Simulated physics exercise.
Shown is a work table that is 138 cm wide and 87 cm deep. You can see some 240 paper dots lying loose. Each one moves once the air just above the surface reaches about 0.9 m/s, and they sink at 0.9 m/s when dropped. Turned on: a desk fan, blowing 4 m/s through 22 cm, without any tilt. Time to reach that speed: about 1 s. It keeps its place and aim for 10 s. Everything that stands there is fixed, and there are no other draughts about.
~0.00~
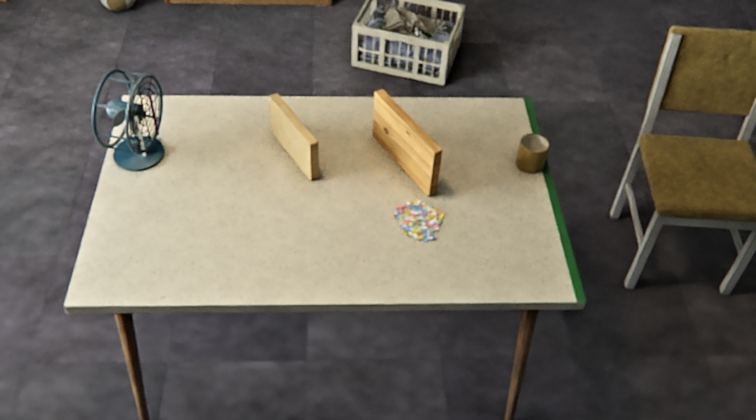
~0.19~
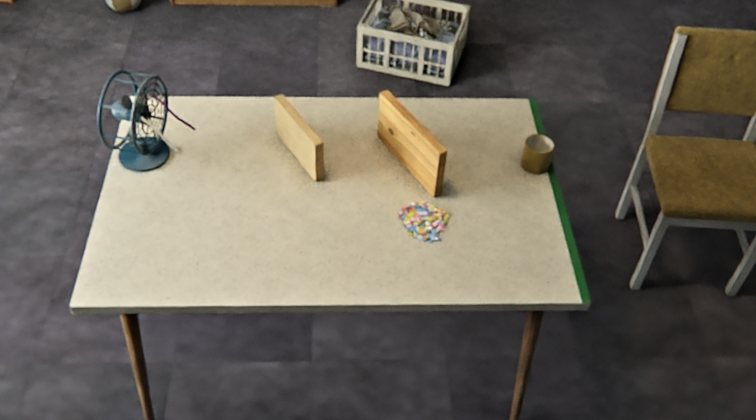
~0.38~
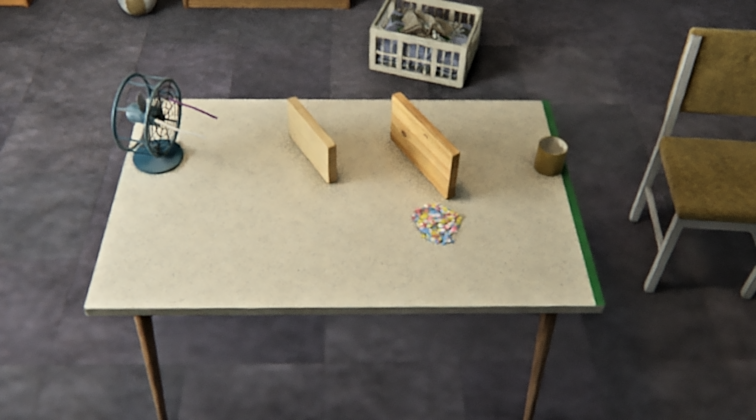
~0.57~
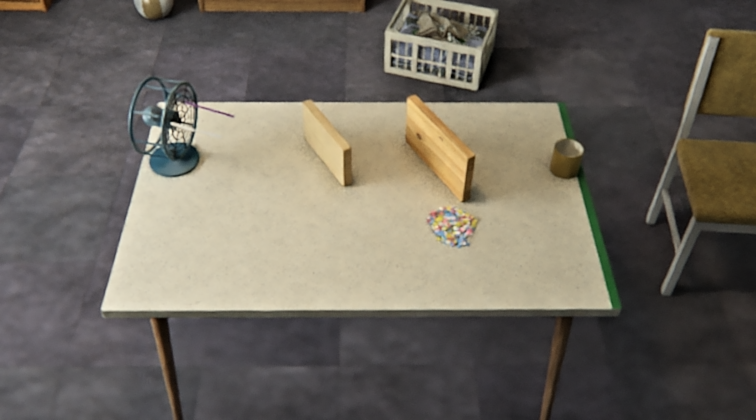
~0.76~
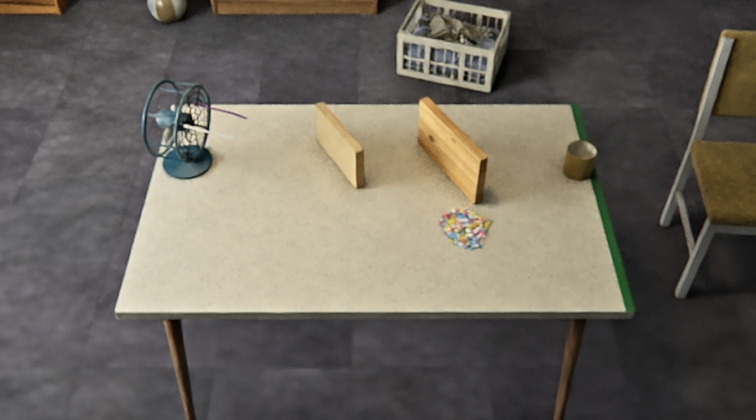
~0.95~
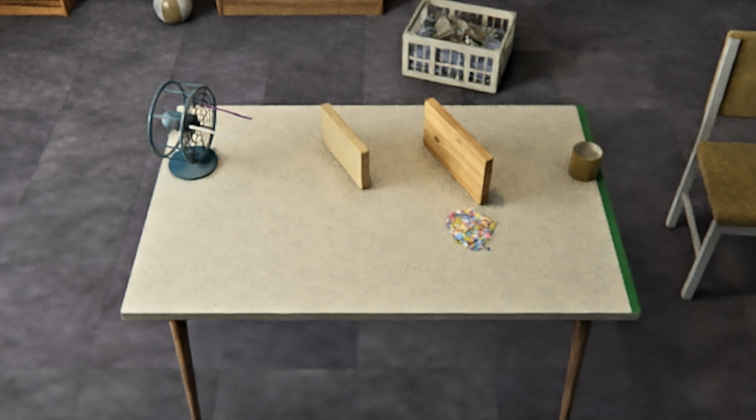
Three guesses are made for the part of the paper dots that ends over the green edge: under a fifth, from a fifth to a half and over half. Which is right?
Most finish beyond the green edge.
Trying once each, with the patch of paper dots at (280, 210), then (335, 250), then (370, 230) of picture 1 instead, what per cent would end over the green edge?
Roughly 0 %, then 0 %, then 30 %.
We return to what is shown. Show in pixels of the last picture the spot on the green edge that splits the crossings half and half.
I'd say roughly (623, 249).
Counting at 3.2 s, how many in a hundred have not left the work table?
Roughly 20 %.
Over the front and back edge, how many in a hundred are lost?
I'd guess close to 10 percent front and near 0 percent back.
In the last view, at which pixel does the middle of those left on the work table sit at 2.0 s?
Roughly pixel (581, 211).
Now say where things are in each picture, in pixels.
The middle of the paper dots is near (420, 219), none has stirred yet and the mouth of the desk fan is at (129, 112), in the first picture.
The middle of the paper dots is near (425, 220), none has stirred yet and the green edge is centred on (560, 188), in the second picture.
The middle of the paper dots is near (438, 222), none has stirred yet, the top of a board is at (425, 122) and the top of a mug is at (553, 145), in the third picture.
The middle of the paper dots is near (453, 225) and none has stirred yet, in the fourth picture.
The middle of the paper dots is near (465, 227) and none has stirred yet, in the fifth picture.
The middle of the paper dots is near (471, 228) and none has stirred yet, in the sixth picture.
After 2.0 s, 58 % are over the green edge; the middle of those still in play is near (581, 211); 53 % have settled or left.
After 3.2 s, 67 % are over the green edge; the middle of those still in play is near (584, 225); 73 % have settled or left.
After 5.5 s, 86 % are over the green edge; 93 % have settled or left.
After 10.0 s, at the end, 92 % are over the green edge.
